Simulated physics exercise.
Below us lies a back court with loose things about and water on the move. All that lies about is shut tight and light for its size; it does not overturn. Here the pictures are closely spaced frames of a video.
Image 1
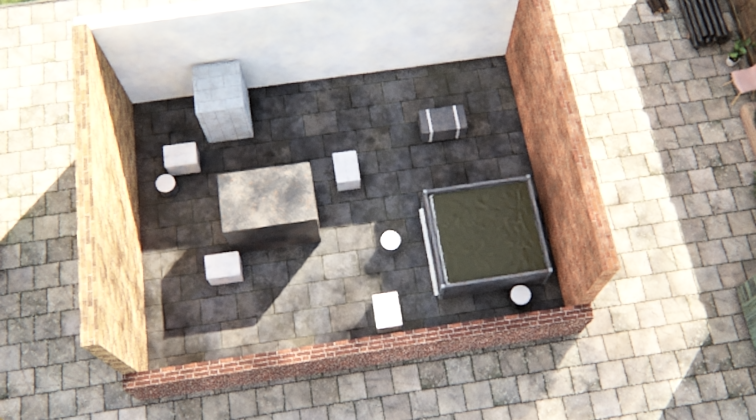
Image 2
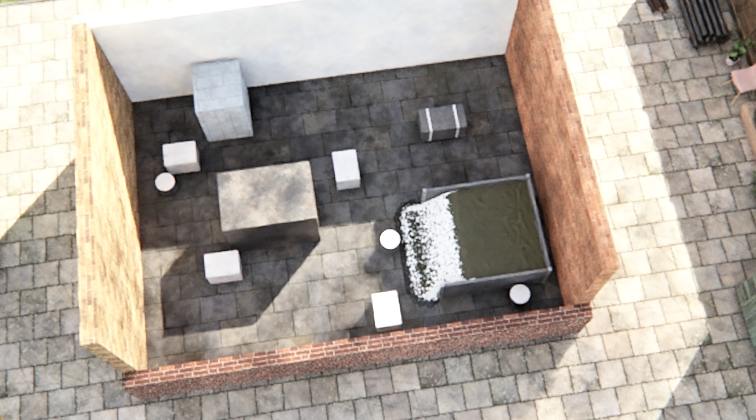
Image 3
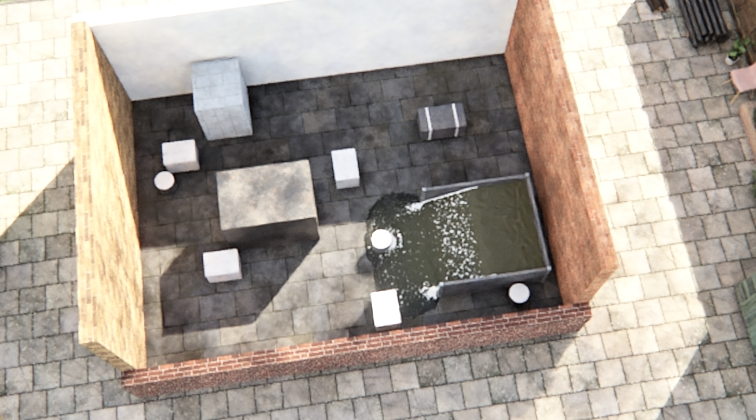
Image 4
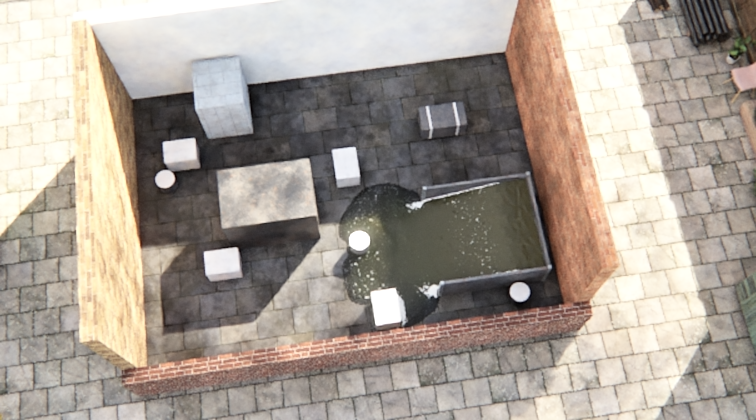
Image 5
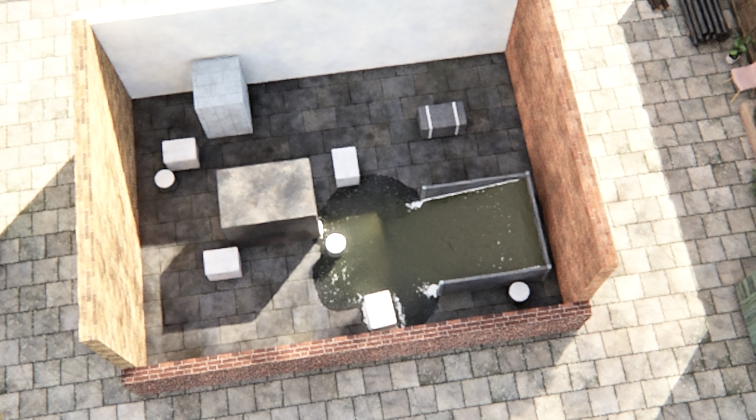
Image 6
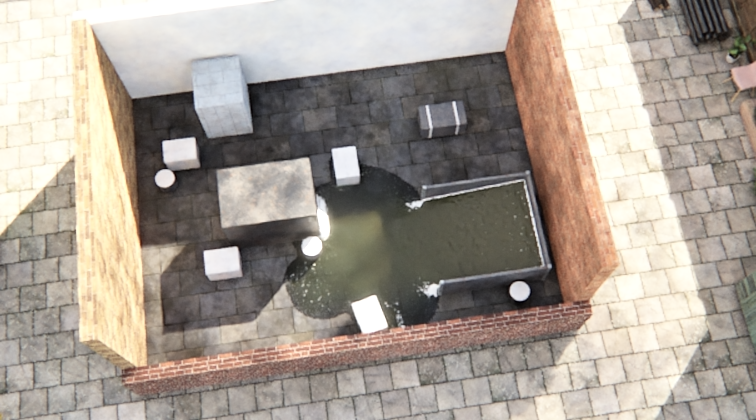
A walled court of dark paving, with brick sides and a white back wall, is seen from high above by a still camera. A grey slab-like block stands left of centre among small white boxes and round pails, with a framed tank of murky green water at right. Water bursts from the tank's left side in white froth and spreads leftward, carrying one pail left, then nudging a white box slightly left.
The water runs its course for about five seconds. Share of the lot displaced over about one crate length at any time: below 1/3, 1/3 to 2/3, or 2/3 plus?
2/3 plus.
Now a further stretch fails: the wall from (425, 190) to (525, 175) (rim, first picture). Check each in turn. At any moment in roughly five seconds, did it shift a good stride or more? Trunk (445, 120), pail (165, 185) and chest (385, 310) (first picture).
Travels that far, falls short, falls short.
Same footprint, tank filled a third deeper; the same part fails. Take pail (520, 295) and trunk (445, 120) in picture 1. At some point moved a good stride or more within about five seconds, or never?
Each in sequence - never got there, never got there.
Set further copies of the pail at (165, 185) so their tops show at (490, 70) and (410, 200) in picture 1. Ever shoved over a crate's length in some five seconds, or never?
First remains in place, second driven off.
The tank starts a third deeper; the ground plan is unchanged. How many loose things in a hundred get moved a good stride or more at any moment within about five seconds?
Close to 80 %.
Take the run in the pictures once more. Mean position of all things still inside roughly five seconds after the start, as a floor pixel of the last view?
I'd say roughly (297, 165).
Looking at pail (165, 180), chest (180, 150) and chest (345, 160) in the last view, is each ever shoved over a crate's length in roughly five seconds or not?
In that order: That far or more, shifted that much, yes.
A moment on, 2 of 8 are well off their spots; 0 afloat.
Next, 4 of 8 are well off their spots; 1 afloat.
Later, 4 of 8 are well off their spots; 3 afloat.
In the end, 6 of 8 are well off their spots, and 6 have been at some point; 6 afloat.
